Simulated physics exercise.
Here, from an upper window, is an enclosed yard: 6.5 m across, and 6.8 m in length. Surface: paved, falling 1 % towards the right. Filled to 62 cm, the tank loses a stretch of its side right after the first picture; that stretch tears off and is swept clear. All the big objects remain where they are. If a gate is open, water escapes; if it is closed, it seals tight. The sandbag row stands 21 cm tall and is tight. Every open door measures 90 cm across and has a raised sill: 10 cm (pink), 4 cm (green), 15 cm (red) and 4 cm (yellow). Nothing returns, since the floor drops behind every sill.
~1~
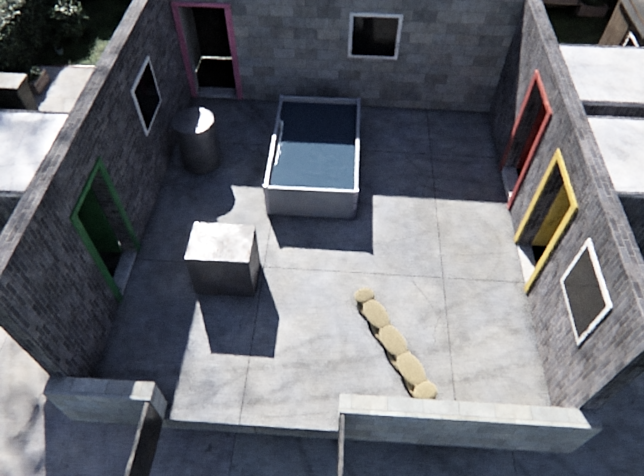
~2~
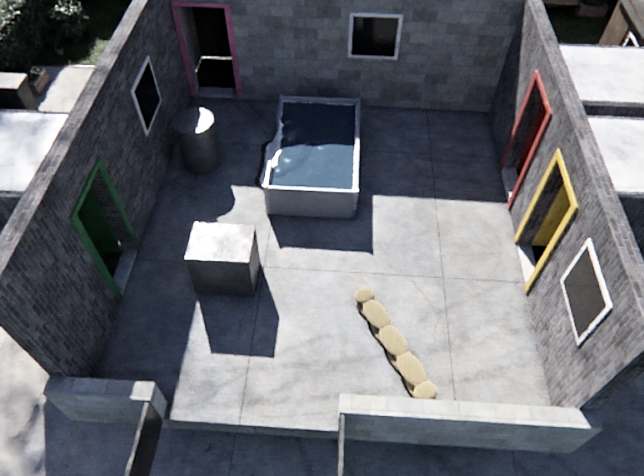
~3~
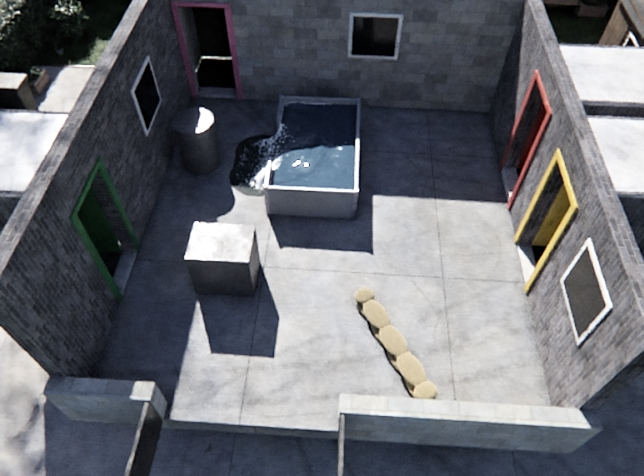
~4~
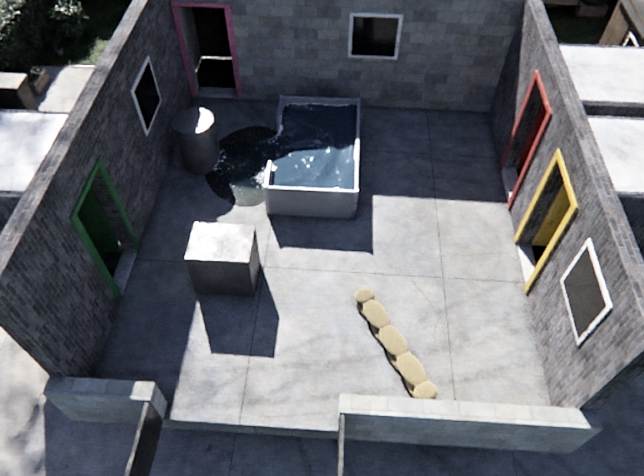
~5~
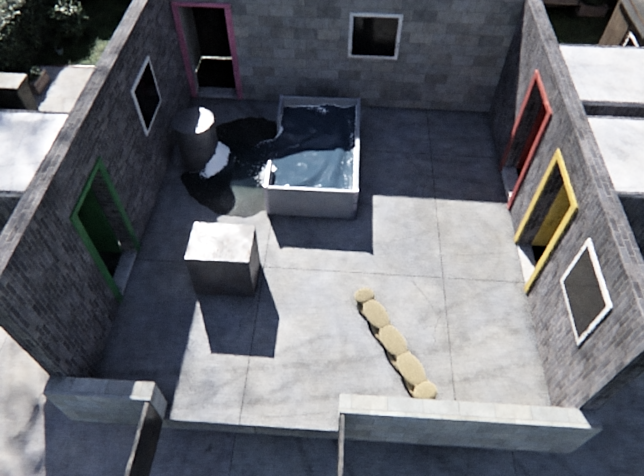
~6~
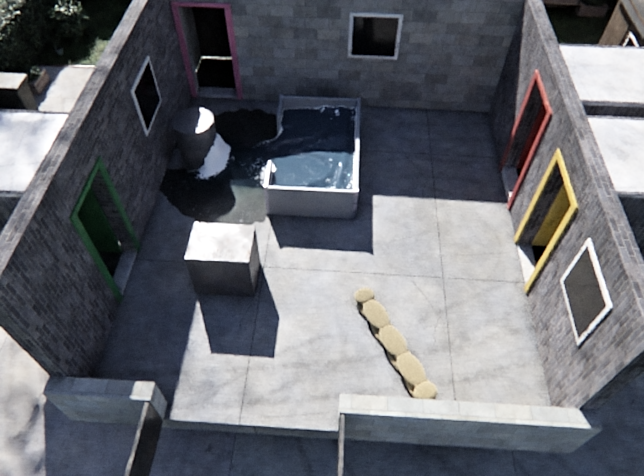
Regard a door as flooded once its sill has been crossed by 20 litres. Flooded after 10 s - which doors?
As I see it, pink door: Beyond the limit, green door: Beyond the limit, red door: Short of the limit, yellow door: Short of the limit.
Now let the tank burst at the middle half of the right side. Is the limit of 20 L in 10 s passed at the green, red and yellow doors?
Door by door - green: Within bounds, red: Out of bounds, yellow: Out of bounds.
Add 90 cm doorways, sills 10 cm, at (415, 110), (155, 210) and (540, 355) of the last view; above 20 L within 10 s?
Door 1: Lower; door 2: Higher; door 3: Lower.
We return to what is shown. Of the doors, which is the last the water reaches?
It's the yellow door.
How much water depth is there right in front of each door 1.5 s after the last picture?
Door by door in cm, pink shows 28, green shows 10, red shows 0, yellow shows 0.
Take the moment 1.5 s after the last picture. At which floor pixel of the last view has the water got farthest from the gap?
Near (88, 396).
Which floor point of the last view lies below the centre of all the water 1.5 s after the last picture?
Its balance point lies near (264, 171).
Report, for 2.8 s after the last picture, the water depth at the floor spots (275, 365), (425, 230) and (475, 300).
Close to 0, 0 and 0 centimetres.
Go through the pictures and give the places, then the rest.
Still water, 62 cm deep, in the tank at (316, 143), in the first frame.
The front is at a hidden place, 0.7 m from the gap at (277, 156); 0.3 m2 of floor is under water; 62 cm left at the back of the tank, in the second frame.
Water pours out at (277, 159) and has run 0.9 m, to (244, 144); typically 11 cm deep outside, 62 cm at the tank's back, in the third frame.
Water pours out at (277, 159) and has run 1.3 m, to (210, 173); typically 9 cm deep outside, 59 cm at the tank's back, in the fourth frame.
The front is at (186, 179), 1.8 m from the gap at (277, 158); 3.0 m2 of floor is under water; 52 cm left at the back of the tank, in the fifth frame.
Water pours out at (277, 158) and has run 2.2 m, to (162, 184); typically 4 cm deep outside, 53 cm at the tank's back, in the sixth frame.
Then, 0.7 s after the last picture water covers 15 % of the floor and is deepest (42 cm) near (225, 161); pink door 18 cm at the sill, 1 L in, green door not reached, red door not reached, yellow door not reached.
Then, 1.5 s after the last picture water covers 25 % of the floor and is deepest (29 cm) near (225, 161); pink door 28 cm at the sill, 84 L in, green door 10 cm at the sill, 6 L in, red door not reached, yellow door not reached.
Then, 2.8 s after the last picture water covers 35 % of the floor and is deepest (22 cm) near (225, 161); pink door 21 cm at the sill, 184 L in, green door 7 cm at the sill, 22 L in, red door not reached, yellow door not reached.
Then, 5.3 s after the last picture water covers 50 % of the floor and is deepest (14 cm) near (142, 387); pink door 14 cm at the sill, 259 L in, green door 5 cm at the sill, 35 L in, red door not reached, yellow door not reached.
Then, 9.3 s after the last picture water covers 75 % of the floor and is deepest (9 cm) near (488, 122); pink door 6 cm at the sill, 270 L in, green door 6 cm at the sill, 44 L in, red door 4 cm at the sill, 0 L in, yellow door 2 cm at the sill, 0 L in.
